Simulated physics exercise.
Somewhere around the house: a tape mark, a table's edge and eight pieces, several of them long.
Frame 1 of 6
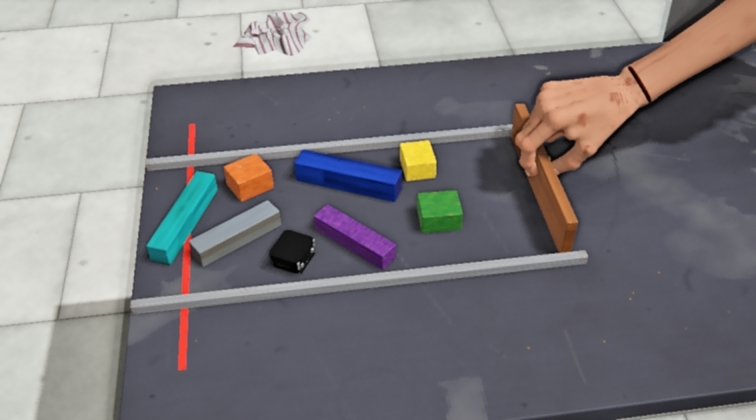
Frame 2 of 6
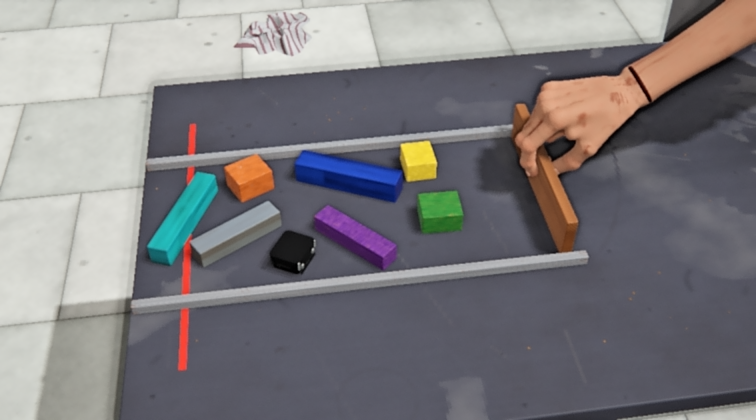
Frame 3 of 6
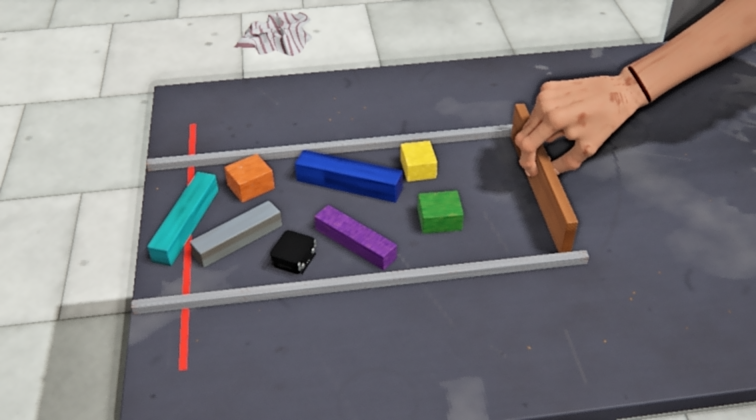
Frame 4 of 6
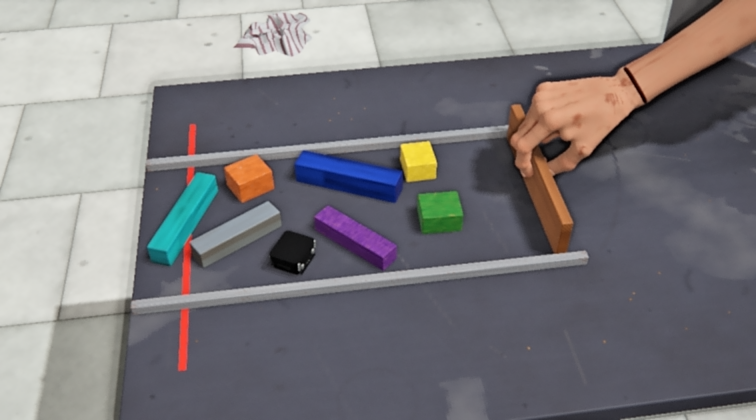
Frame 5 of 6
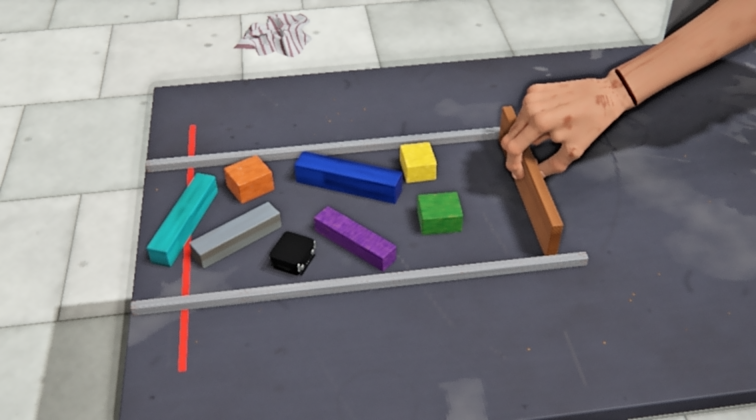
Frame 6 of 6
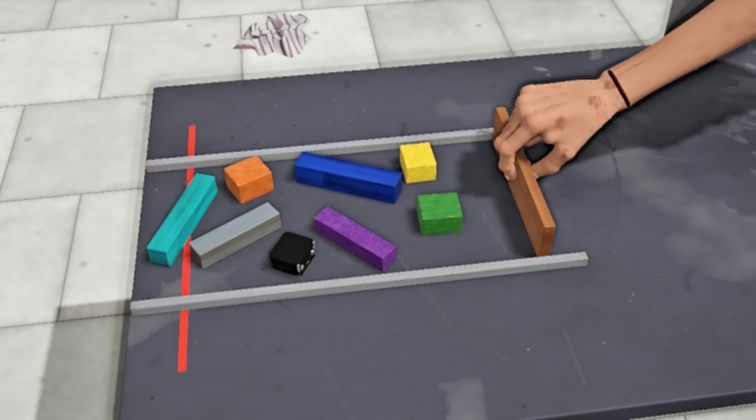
To begin with, a hand grips an upright brown board at the right end of two pale rails, with eight coloured blocks and sticks scattered between them, the turquoise one by a red line. The board stays nearly still, then the hand slides it slightly left, while the pieces show no clear movement.
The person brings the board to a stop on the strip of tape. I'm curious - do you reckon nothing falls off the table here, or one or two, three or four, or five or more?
I'd say three or four fall off.
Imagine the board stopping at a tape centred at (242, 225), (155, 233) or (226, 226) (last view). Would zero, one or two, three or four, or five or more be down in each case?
Counts as listed: Either one or two / five or more / 1 or 2.
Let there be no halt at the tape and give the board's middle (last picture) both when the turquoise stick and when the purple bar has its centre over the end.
The turquoise stick gives roughly (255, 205), the purple bar roughly (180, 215).
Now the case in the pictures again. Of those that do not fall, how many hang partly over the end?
I'd say 2 of them.
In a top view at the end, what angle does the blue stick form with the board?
About 30°.
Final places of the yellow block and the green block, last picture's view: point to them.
Positions - first (174, 178), then (165, 245).
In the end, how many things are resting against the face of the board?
All in all, 4.
Soon after, none off yet; turquoise stick at rest near (184, 218); grey stick at rest near (236, 235); orange block at rest near (249, 179).
Then, none off yet; turquoise stick moved a little near (166, 224); grey stick moved a little near (218, 230); orange block moved about its own width near (213, 190).
At rest, the number that fall off is three or four; fallen, black case, orange block, grey stick and turquoise stick.
